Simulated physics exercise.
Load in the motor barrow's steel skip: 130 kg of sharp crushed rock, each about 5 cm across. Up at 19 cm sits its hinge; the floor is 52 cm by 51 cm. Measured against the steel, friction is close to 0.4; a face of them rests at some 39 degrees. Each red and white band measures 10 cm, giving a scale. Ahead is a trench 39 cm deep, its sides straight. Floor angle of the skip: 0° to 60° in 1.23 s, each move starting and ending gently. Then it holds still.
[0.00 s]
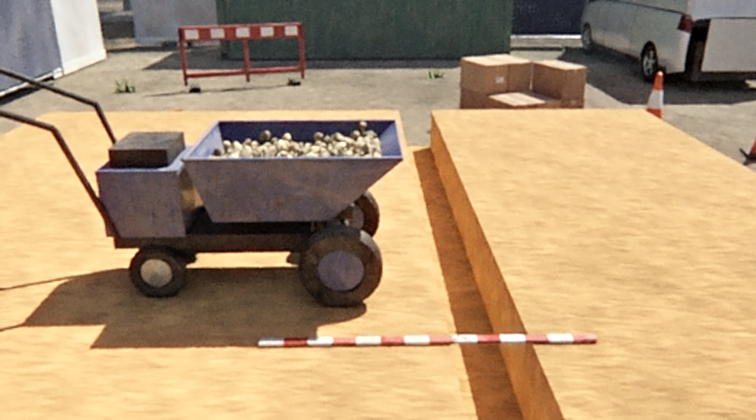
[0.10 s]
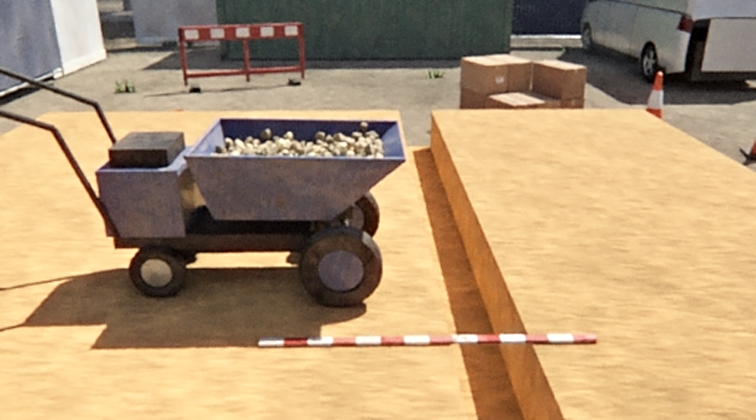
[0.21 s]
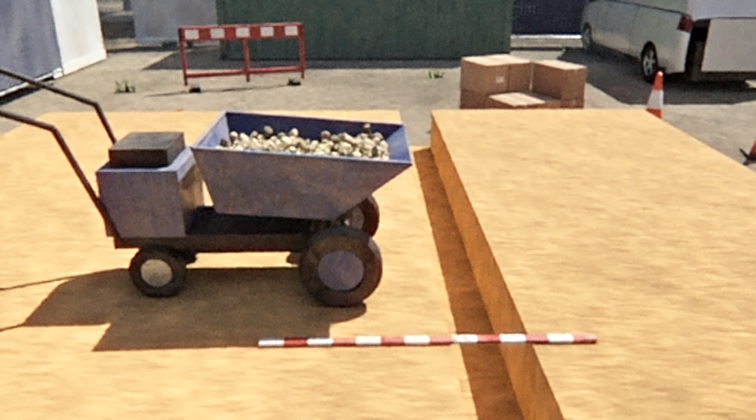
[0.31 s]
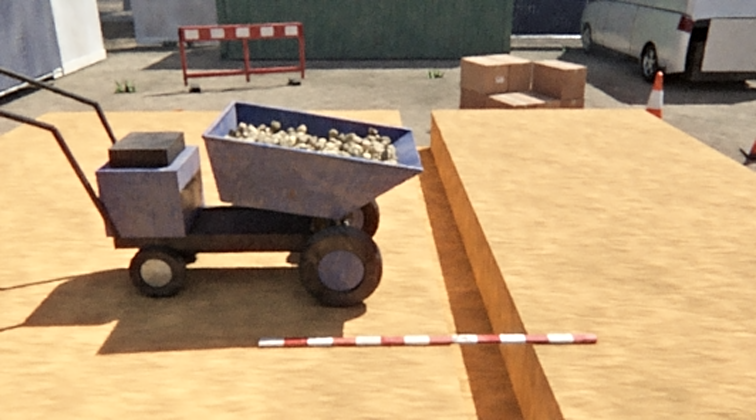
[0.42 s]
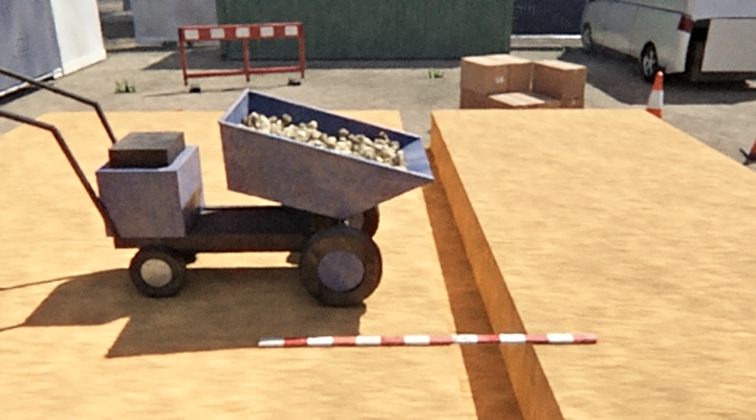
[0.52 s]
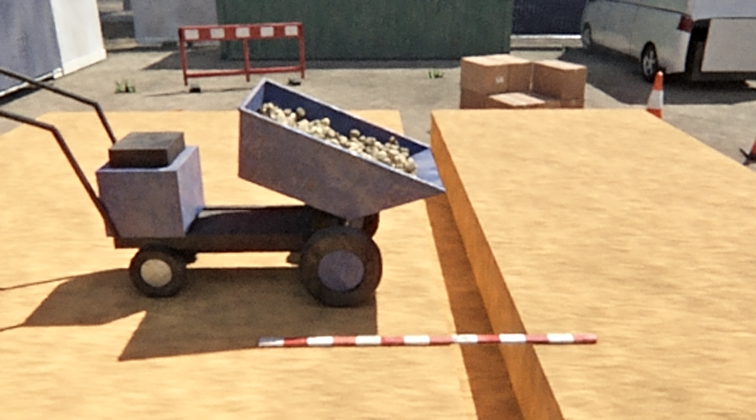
The blue steel skip of a motor barrow, loaded with pale stones, tilts gradually toward the right, its left end rising and its lip lowering beside a narrow trench, while the barrow's wheels stay still behind a red and white striped pole.
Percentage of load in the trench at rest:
64 %.
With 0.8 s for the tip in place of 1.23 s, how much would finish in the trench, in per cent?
That works out at about 55 in a hundred.
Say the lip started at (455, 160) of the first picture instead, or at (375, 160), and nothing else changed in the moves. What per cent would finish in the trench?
About 15 and 70 per cent.
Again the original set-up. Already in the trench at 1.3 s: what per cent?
5 per cent, give or take.
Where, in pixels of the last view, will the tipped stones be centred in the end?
Roughly at (476, 323).
After 0.9 s the floor is at 50°; 100 % in the skip; the foremost stones are at (452, 215).
After 1.3 s the floor is at 60°; 92 % in the skip, 7 % in the trench; the foremost stones are at (506, 296).
After 1.7 s the floor is at 60°; 64 % in the skip, 29 % in the trench, 7 % past the trench; the foremost stones are at (558, 282).
After 3.6 s the floor is at 60°; 27 % in the skip, 64 % in the trench, 10 % past the trench; the foremost stones are at (577, 269).
